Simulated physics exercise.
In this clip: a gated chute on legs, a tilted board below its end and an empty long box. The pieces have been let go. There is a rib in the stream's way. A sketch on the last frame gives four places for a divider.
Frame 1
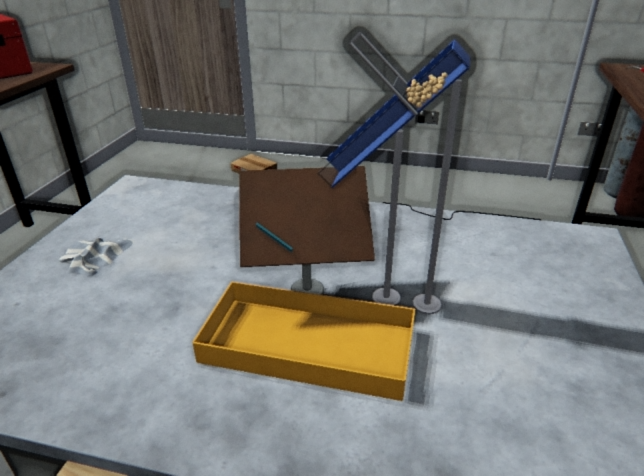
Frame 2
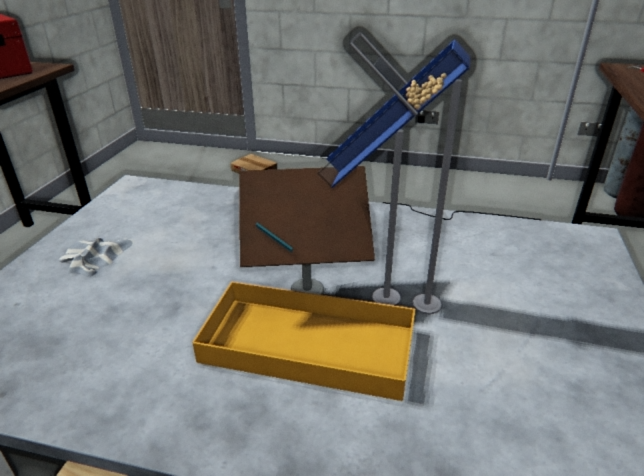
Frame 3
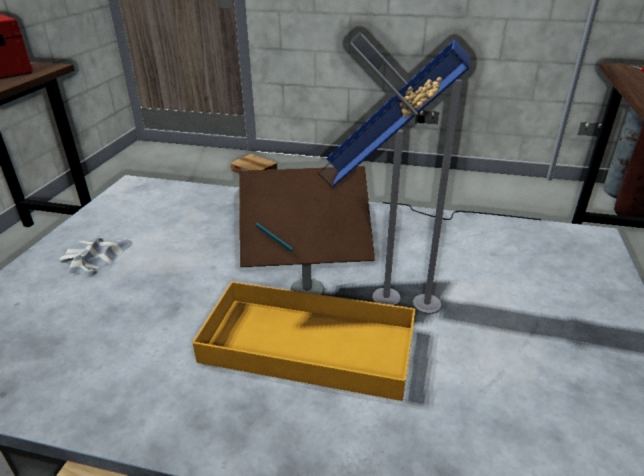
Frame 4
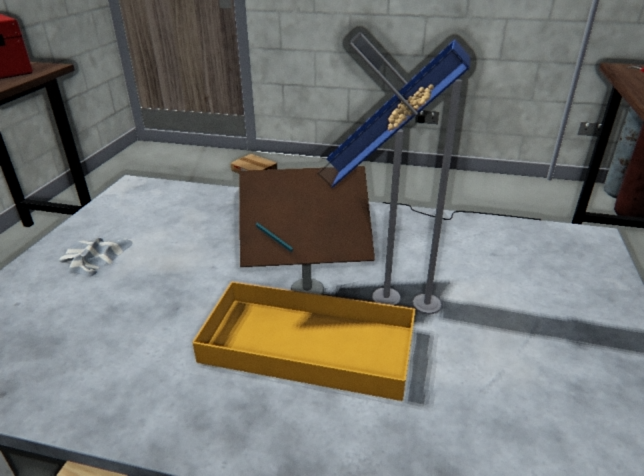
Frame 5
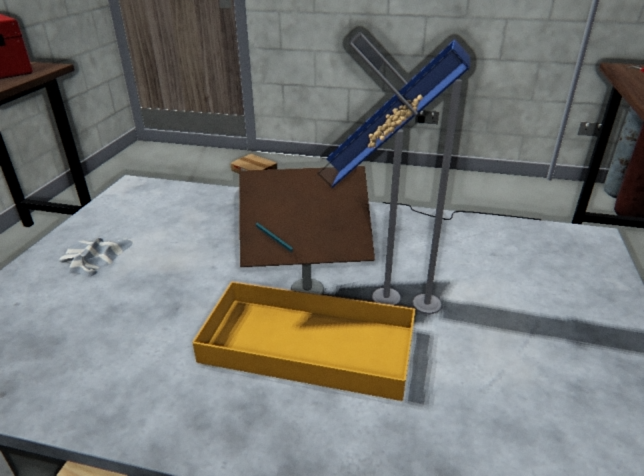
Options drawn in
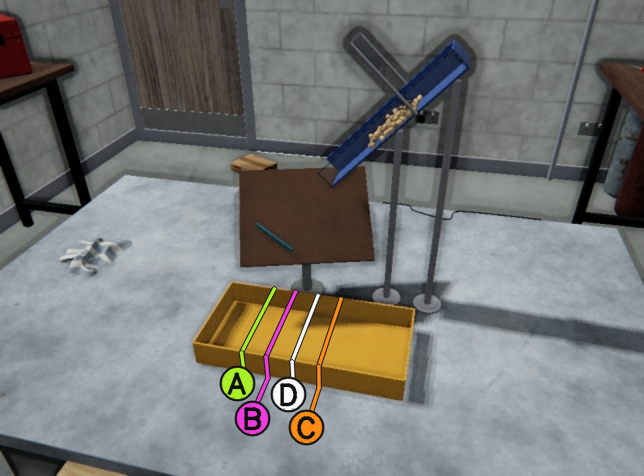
In this clip, a cluster of small, pale tan pieces slides down and leftward along a sloping blue chute on legs, spreading out slightly, above a tilted brown board with a teal rib and an empty yellow box.
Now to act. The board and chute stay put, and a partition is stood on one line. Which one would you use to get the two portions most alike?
D is best.
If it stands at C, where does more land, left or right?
The left side.
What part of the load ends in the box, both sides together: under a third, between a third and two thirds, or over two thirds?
Over two thirds.
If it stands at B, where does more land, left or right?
More lands on the right.
On the marked copy, line A crosses the front rim at (241, 351); line B crosses the front rim at (266, 355); line C crosses the front rim at (319, 365); line D crosses the front rim at (292, 360).
If A is chosen, of what is caught, a small part on the left of the divider, nearly all on the right.
If B is chosen, of what is caught, a small part on the left of the divider, nearly all on the right.
If C is chosen, of what is caught, nearly all on the left of the divider, a stray few on the right.
If D is chosen, of what is caught, about half on the left of the divider, about half on the right.
